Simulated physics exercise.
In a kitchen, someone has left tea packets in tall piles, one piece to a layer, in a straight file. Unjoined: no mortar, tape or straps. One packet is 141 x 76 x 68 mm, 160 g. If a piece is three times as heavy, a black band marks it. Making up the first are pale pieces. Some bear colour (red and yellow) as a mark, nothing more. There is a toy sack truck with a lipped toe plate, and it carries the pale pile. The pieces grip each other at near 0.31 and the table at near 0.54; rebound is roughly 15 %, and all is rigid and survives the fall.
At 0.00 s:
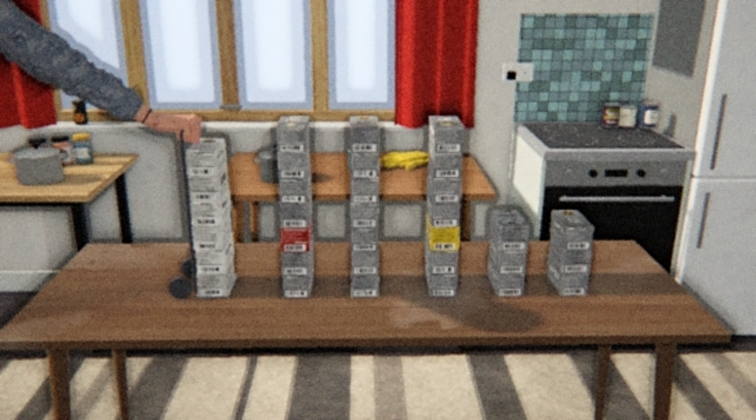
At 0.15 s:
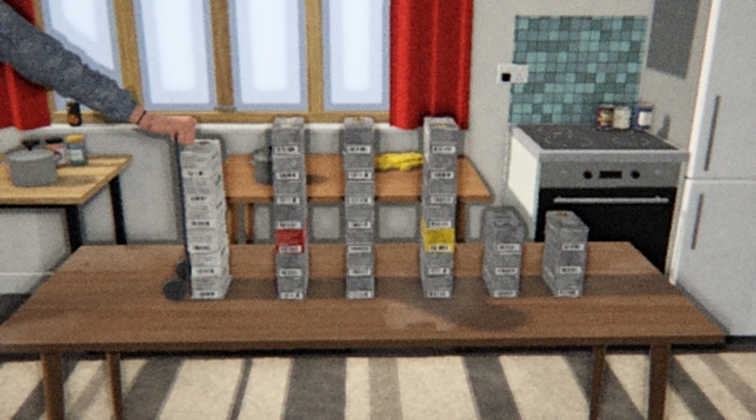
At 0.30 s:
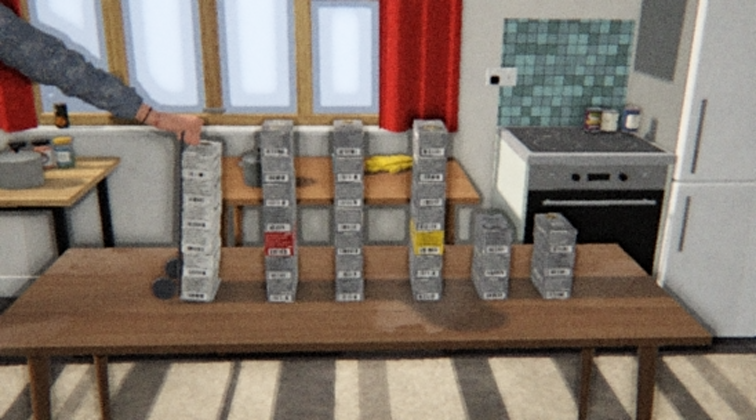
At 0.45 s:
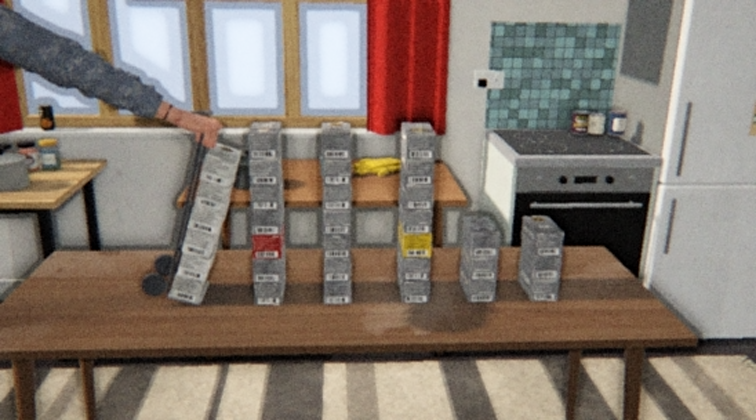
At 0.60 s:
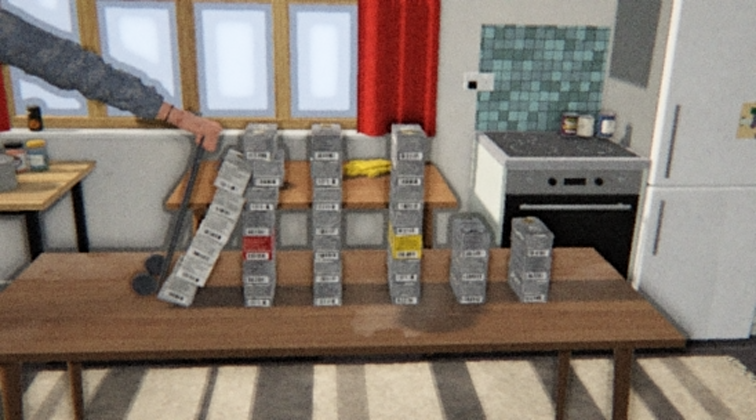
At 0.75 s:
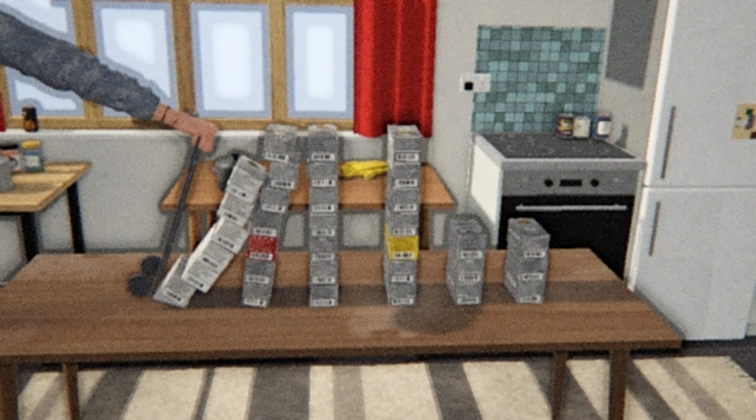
Hand tilting a small sack truck, pale stack leaning right against the grey pile with a red packet, pushing its upper packets rightward.
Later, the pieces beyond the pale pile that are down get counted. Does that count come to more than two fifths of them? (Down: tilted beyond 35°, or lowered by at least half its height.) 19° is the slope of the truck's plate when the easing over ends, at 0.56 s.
Two fifths is surpassed.
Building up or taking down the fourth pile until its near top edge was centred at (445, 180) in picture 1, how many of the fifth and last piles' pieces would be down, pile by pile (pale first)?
You'd get fifth 2 and last 2.
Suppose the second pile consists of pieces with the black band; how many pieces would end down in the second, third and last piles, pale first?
Counts down - second: 0; third: 0; last: 0.
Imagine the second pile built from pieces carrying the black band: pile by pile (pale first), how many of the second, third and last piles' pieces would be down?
Down per pile - second: 0, third: 0, last: 0.
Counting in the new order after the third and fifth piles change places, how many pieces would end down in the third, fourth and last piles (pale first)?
Down per pile: Third 3, fourth 6, last 2.
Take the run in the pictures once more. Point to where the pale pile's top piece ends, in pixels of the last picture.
It should be centred near (334, 245) in the final frame.
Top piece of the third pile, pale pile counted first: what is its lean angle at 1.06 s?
About 20 degrees from upright.
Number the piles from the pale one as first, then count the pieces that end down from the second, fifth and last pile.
Second 7, fifth 3, last 3.
After 1.06 s, 6 of the pale pile down; 2 of the 27 other packets down; red packet 31° from how it stood, 21 mm lower.
After 1.36 s, 6 of the pale pile down; 16 of the 27 other packets down; red packet 46° from how it stood, 6 cm lower; yellow packet 25° from how it stood.
After 1.94 s, 6 of the pale pile down; 27 of the 27 other packets down; red packet 47° from how it stood, 7 cm lower; yellow packet 43° from how it stood, 6 cm lower.
In the end (2.6 s), 6 of the pale pile down; 27 of the 27 other packets down; red packet 46° from how it stood, 7 cm lower; yellow packet 44° from how it stood, 6 cm lower. That is 100 per cent. From the last view, middles, red packet near (318, 262), yellow packet near (461, 259).
